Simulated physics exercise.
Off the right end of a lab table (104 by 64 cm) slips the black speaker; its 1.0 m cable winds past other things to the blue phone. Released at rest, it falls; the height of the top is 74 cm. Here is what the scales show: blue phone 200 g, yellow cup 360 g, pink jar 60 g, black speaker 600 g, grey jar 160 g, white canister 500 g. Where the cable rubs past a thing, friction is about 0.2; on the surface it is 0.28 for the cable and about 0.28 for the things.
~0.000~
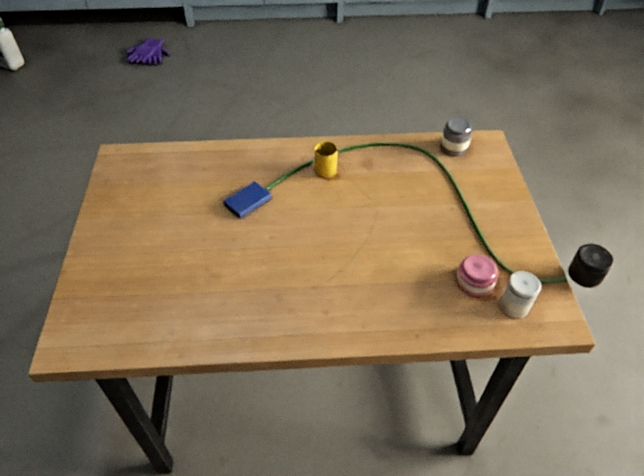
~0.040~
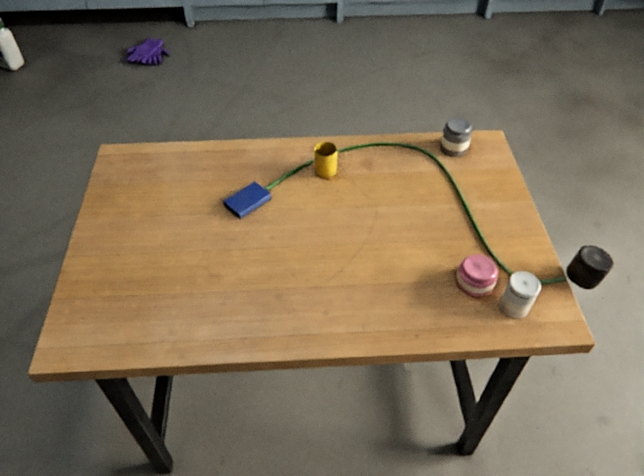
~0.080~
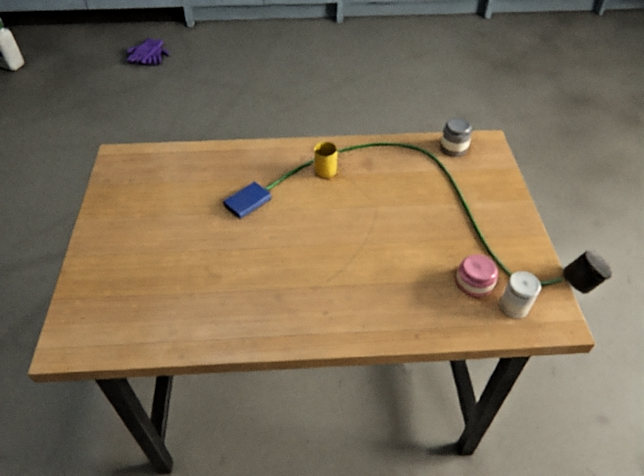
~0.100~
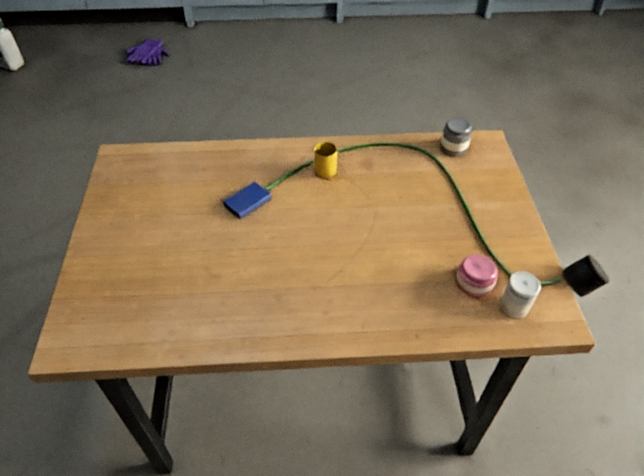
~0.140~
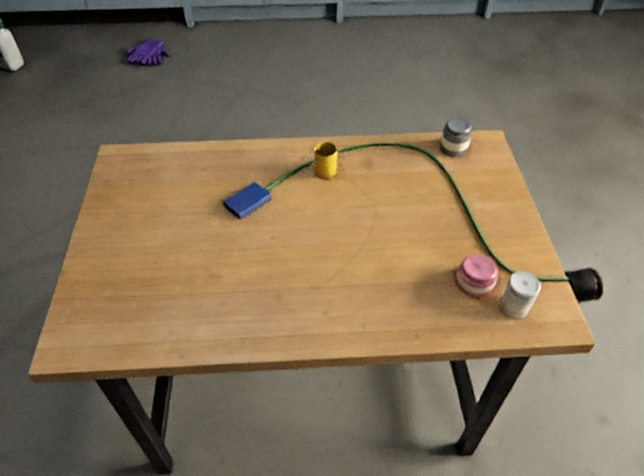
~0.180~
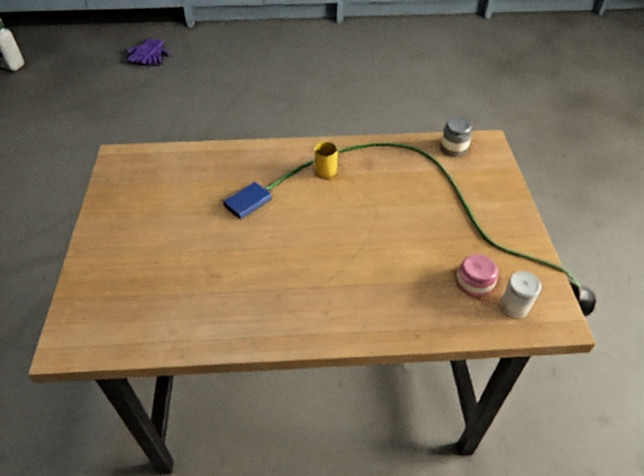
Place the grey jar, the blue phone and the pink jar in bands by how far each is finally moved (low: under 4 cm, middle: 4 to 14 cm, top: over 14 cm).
Grey jar: Top; blue phone: Top; pink jar: Low.
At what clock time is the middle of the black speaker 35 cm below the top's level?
Around 0.34 seconds on the clock.
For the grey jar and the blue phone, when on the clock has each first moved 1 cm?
The grey jar at 0.60 seconds and the blue phone at 0.30 seconds.
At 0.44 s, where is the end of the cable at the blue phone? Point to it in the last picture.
Pixel estimate: (351, 174).
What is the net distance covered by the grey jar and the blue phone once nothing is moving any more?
Grey jar over the edge, blue phone off the top.
By 0.4 s, the cable's tail end at (351, 174); blue phone 22 cm off its start, yellow cup 12 cm off its start, black speaker over the edge.
By 0.7 s, the cable's tail end at (498, 158); blue phone 59 cm off its start, grey jar 11 cm off its start, yellow cup 22 cm off its start.
By 0.9 s, the cable has left the top; blue phone over the edge, grey jar over the edge, yellow cup 22 cm off its start at (346, 216).
By 1.2 s, the cable has left the top; blue phone over the edge, grey jar over the edge, yellow cup 22 cm off its start.
By 2.4 s, the cable has left the top; blue phone over the edge, grey jar over the edge, pink jar 0 cm off its start at (480, 266), yellow cup 22 cm off its start at (346, 216).
